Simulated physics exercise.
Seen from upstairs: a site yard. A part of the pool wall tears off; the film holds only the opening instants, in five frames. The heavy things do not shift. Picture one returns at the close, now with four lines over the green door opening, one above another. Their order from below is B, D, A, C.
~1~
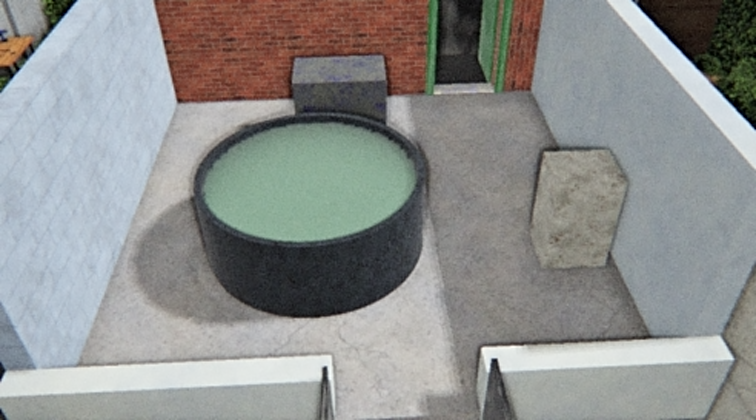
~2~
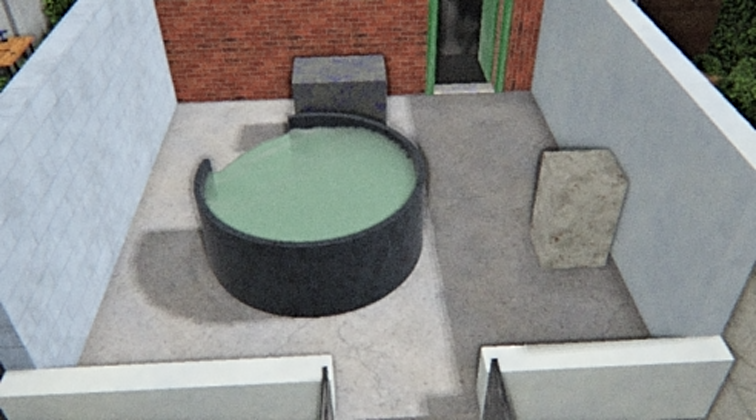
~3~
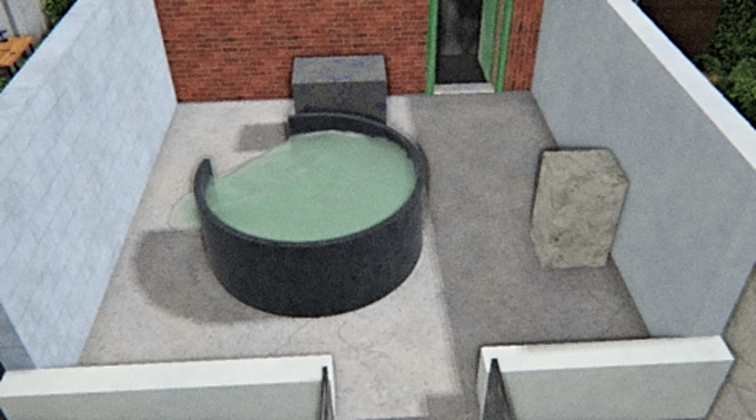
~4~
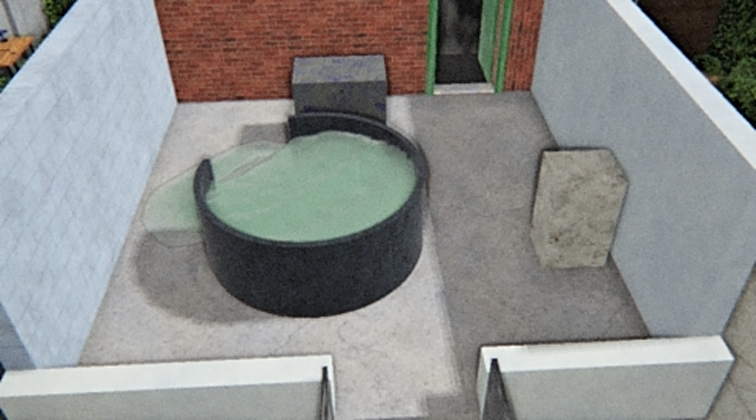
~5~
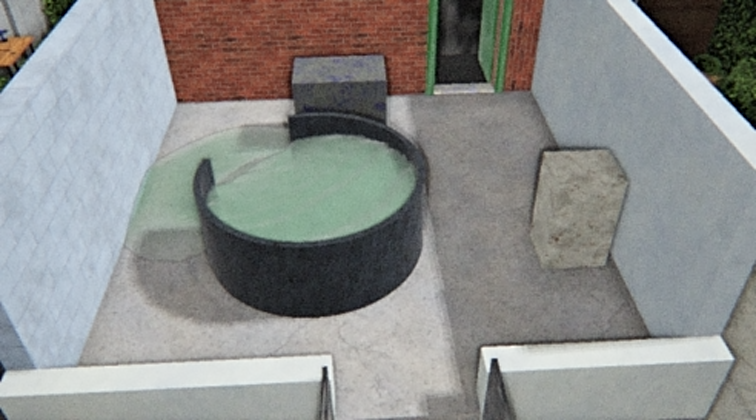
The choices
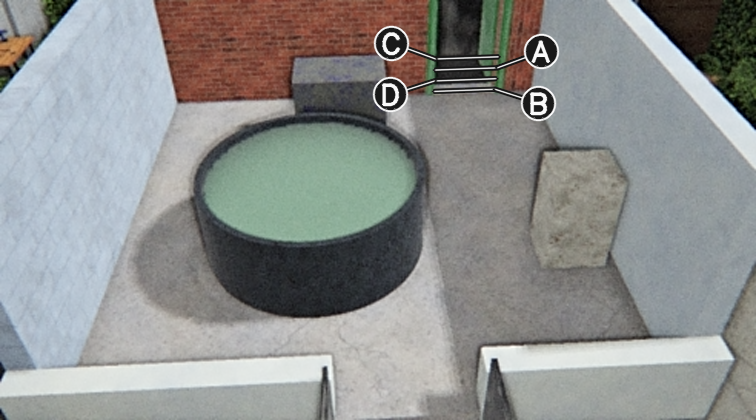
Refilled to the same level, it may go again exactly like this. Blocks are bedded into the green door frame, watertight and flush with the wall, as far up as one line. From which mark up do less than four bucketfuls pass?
D will do.
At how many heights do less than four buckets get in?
Three of the four.
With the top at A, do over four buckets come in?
No.
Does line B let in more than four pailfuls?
Yes, it does.
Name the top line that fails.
B it is.
On the marked copy, A at (466, 68); B at (464, 90); C at (467, 57); D at (465, 79); from the bottom up B, D, A, C.
With A, nothing gets over.
With B, about 14 bucketfuls get in.
With C, nothing gets over.
With D, nothing gets over.
